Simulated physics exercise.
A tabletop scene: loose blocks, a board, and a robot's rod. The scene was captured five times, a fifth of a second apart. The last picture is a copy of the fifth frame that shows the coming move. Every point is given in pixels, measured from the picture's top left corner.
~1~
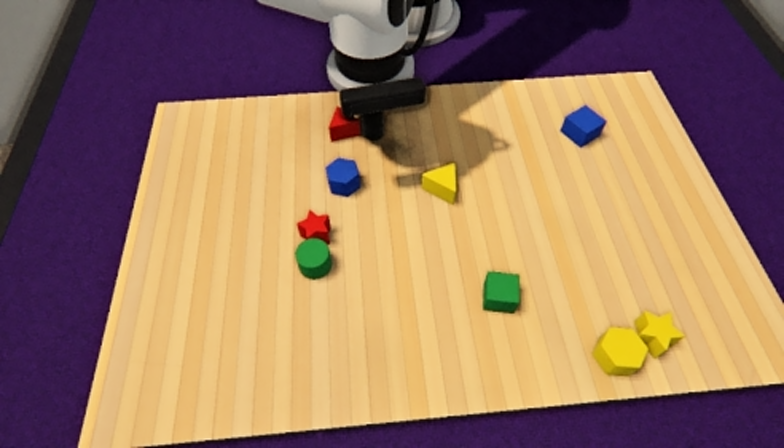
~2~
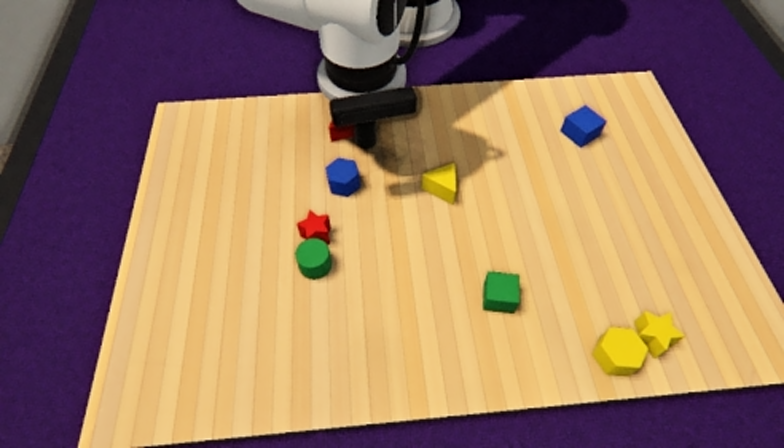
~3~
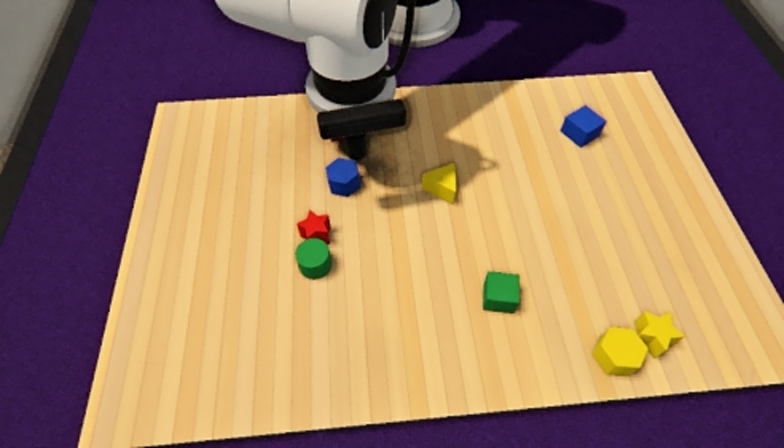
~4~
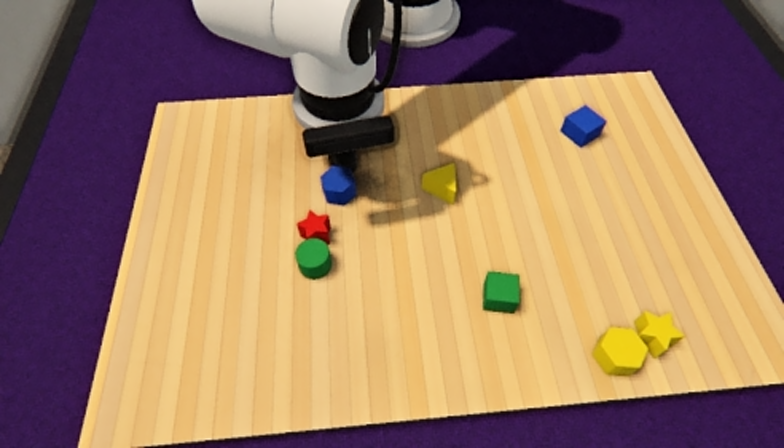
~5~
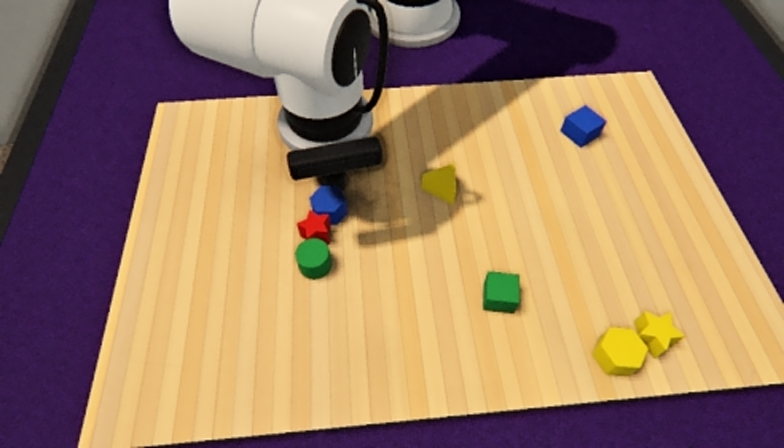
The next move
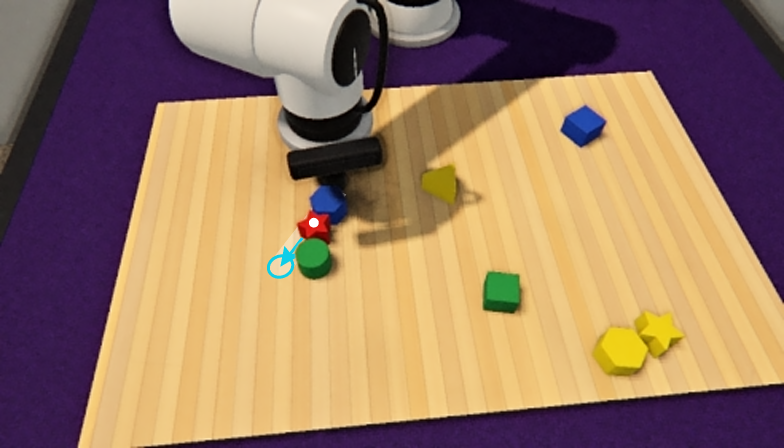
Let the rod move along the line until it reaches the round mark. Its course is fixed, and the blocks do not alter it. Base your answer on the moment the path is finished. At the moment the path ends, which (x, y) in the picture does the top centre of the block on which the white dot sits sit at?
It should be at about (286, 307).
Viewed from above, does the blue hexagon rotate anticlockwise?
I'd say yes.
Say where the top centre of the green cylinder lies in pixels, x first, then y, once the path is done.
I'd expect the centre of its top face to be at (307, 329).
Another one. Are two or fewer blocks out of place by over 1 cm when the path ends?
Short answer: No.
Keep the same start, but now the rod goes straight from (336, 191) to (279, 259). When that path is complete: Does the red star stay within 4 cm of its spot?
I expect not.
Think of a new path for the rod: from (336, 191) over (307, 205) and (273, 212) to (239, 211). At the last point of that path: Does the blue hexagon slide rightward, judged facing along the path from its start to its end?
No, it doesn't check out.
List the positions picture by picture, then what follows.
In the first picture, tip of the rod at (374, 134), middles of tops, green cylinder at (312, 252), red star at (314, 223), blue hexagon at (342, 170).
In the second picture, rod at (366, 142), nothing pushed.
In the third picture, rod at (357, 153), nothing pushed.
In the fourth picture, rod at (347, 167), blue hexagon at (337, 178).
In the fifth picture, rod at (336, 185), green cylinder at (312, 252), red star at (314, 223), blue hexagon at (328, 198).
The line goes straight from (336, 191) to (281, 266); the dot is on the red star.
The first path, step by step. One third of the way, rod at (319, 210); green cylinder at (306, 273); red star at (299, 249); blue hexagon at (312, 225).
Two thirds of the way, rod at (299, 235); green cylinder at (303, 304); red star at (289, 280); blue hexagon at (297, 253), turned 25° anticlockwise.
At the end, rod at (279, 262); green cylinder at (307, 329); red star at (286, 307), turned 25° anticlockwise; blue hexagon at (286, 278), turned 40° anticlockwise.
